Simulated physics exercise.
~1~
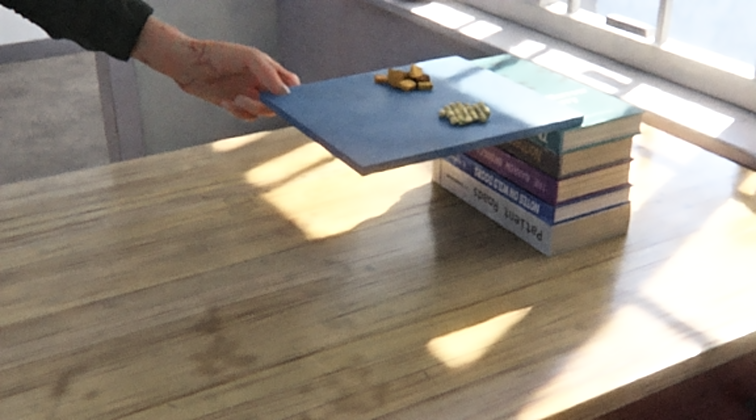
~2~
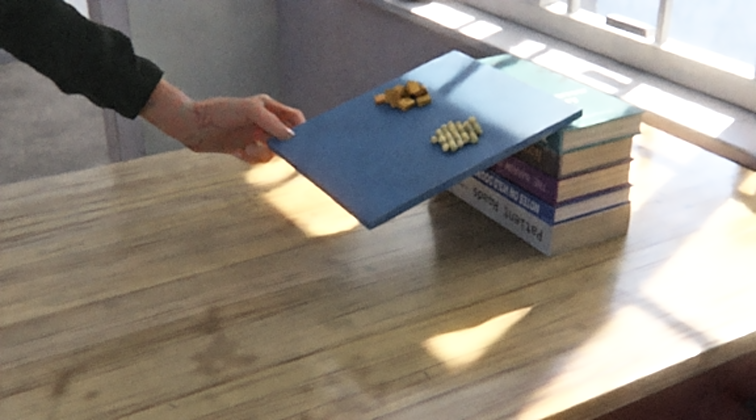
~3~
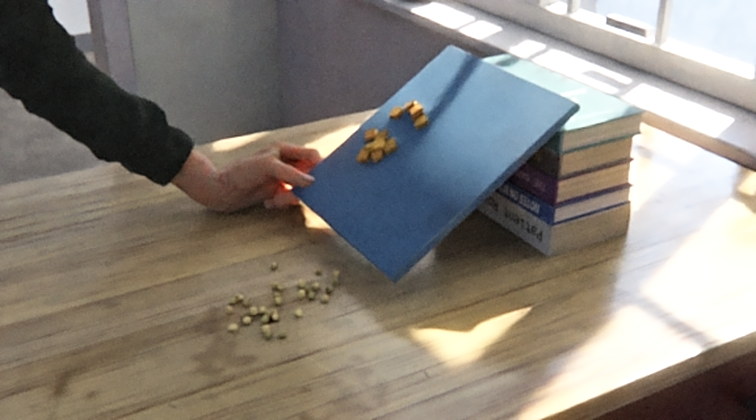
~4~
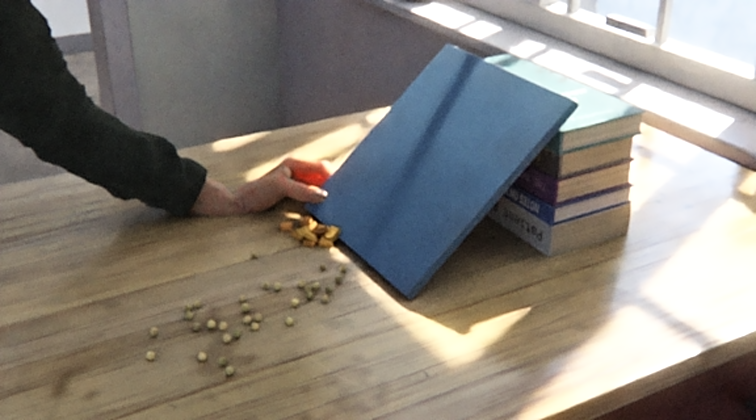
On a sunlit wooden table by a window, a hand lowered one end of a blue board propped on books; the small pale pieces rolled off and scattered across the tabletop, then the orange chunks slid down and stopped in a heap by its foot.
